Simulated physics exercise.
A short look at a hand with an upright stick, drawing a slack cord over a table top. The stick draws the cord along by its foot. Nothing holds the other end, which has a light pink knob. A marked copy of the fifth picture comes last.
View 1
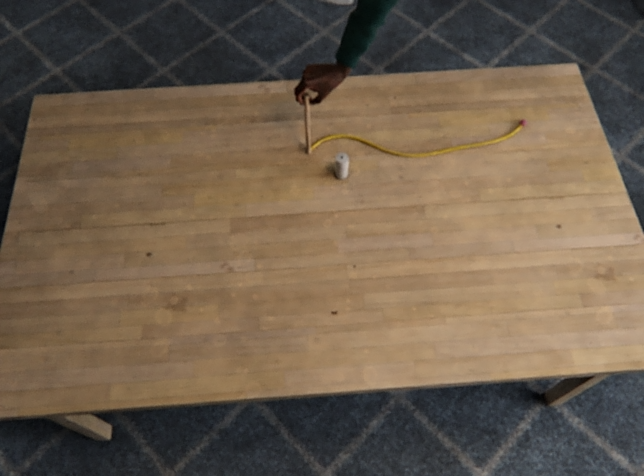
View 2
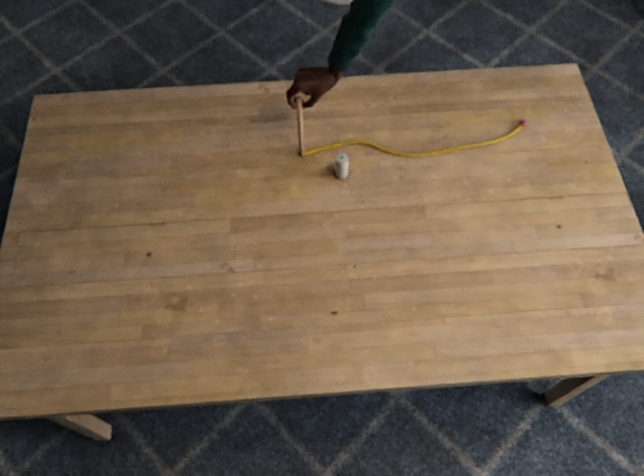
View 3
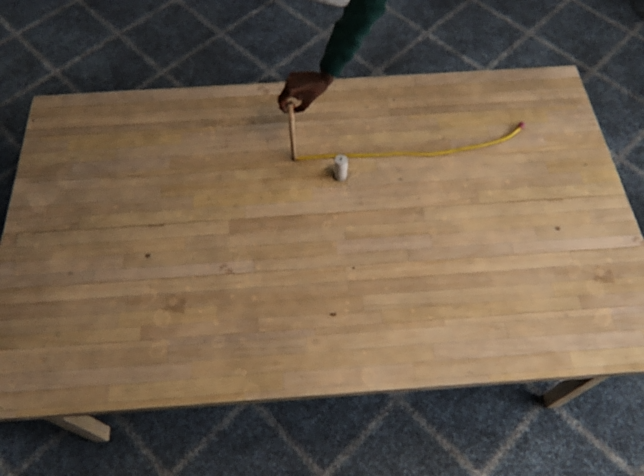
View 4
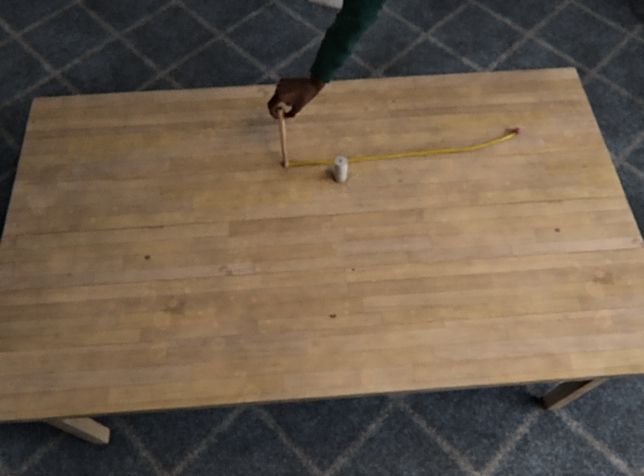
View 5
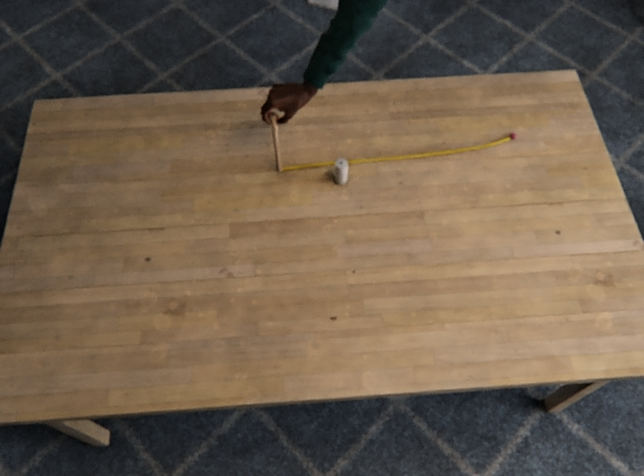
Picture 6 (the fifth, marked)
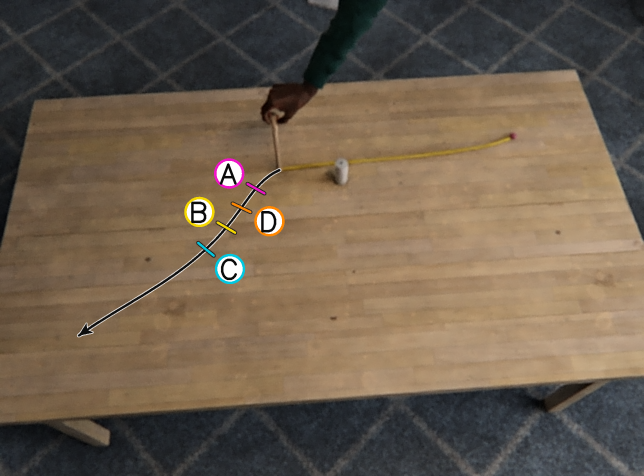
A hand with an upright stick draws a yellow cord leftward behind a white candle.
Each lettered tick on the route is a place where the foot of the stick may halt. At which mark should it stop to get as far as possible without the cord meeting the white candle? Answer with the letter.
Stop at D.
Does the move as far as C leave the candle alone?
No.
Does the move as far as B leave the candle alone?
No.
On the marked copy, A at (256, 189); B at (226, 228); C at (206, 249); D at (241, 208); the route from (279, 170) via (198, 256) to (79, 335).
With D. Early on, foot of the stick (263, 182), middle of the cord (384, 160), free end (498, 141).
Further on, foot of the stick (251, 195), middle of the cord (370, 162), free end (484, 144).
At the end, foot of the stick (242, 208), middle of the cord (358, 167), free end (472, 145); nothing has been touched.
As for the rest, A is safe but short; B brings the cord against the candle; C brings the cord against the candle.
